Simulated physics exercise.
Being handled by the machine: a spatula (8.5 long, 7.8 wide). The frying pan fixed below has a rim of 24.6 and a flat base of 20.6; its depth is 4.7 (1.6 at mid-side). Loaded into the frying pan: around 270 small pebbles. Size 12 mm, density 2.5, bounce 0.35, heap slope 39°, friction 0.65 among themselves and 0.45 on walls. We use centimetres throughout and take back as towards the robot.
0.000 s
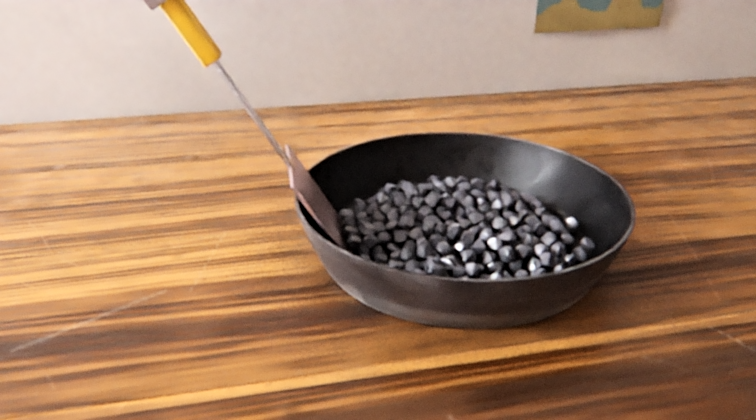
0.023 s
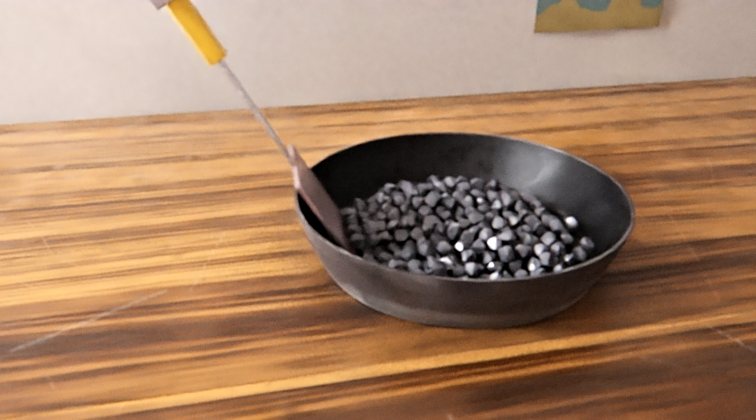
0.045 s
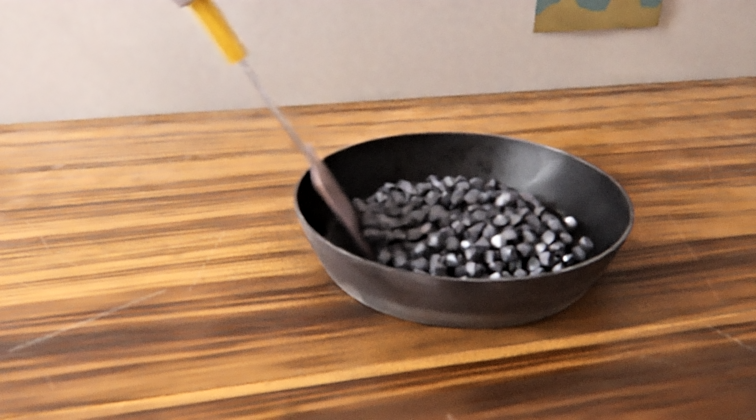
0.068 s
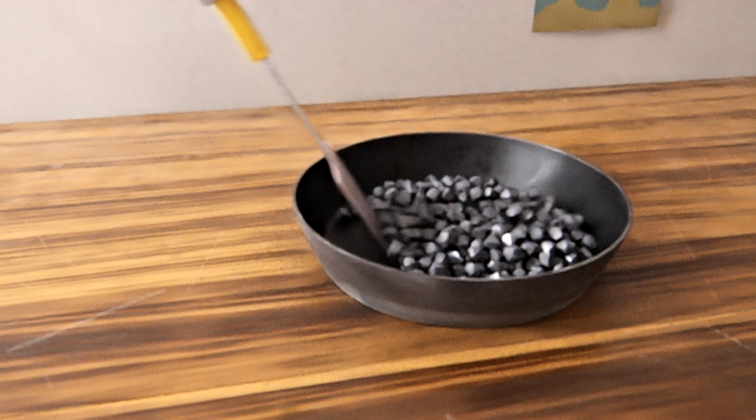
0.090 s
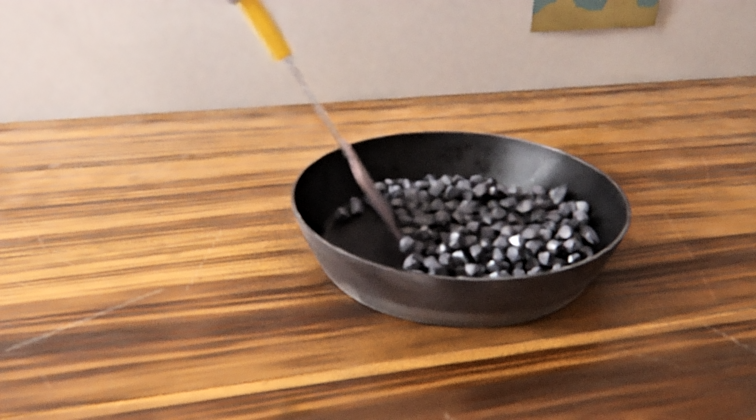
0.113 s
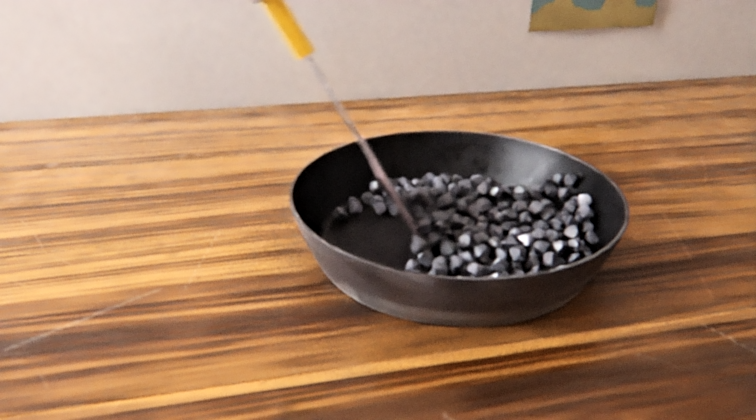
A spatula with a yellow handle slid to the right through a black frying pan of dark pebbles on a wooden table, pushing them along and leaving a bare patch at the pan's left side.
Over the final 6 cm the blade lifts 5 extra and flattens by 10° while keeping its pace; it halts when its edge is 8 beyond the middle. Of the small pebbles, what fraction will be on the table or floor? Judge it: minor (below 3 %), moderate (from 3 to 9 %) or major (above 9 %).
My judgement: Moderate.
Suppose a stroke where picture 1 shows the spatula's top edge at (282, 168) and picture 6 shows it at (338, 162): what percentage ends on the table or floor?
It works out to about 0 %, more or less.
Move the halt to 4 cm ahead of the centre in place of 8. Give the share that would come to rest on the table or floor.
Changed stop: Approx. 0 %.
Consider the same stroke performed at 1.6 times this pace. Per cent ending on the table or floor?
That comes to some 15 per cent, roughly.
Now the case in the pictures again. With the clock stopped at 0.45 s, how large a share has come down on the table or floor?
Share at that moment: About 4 %.
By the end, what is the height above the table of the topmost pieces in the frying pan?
It reaches about 5.5 cm.
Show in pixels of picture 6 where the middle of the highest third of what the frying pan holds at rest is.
(553, 203).
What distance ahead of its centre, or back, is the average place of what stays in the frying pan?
4.5 cm ahead.
After 0.17 s, sloping 61°, highest piece 4 above the table; 268 in the frying pan.
After 0.22 s, sloping 56°, highest piece 6 above the table; 268 in the frying pan.
After 0.45 s, sloping 51°, highest piece 5 above the table; 254 in the frying pan, 13 on the table or floor, 1 on the blade or in flight.
After 1.50 s, sloping 51°, highest piece 5 above the table; 254 in the frying pan, 14 on the table or floor.
At rest, 254 in the frying pan, 14 on the table or floor. That is 5 % on the table or floor.
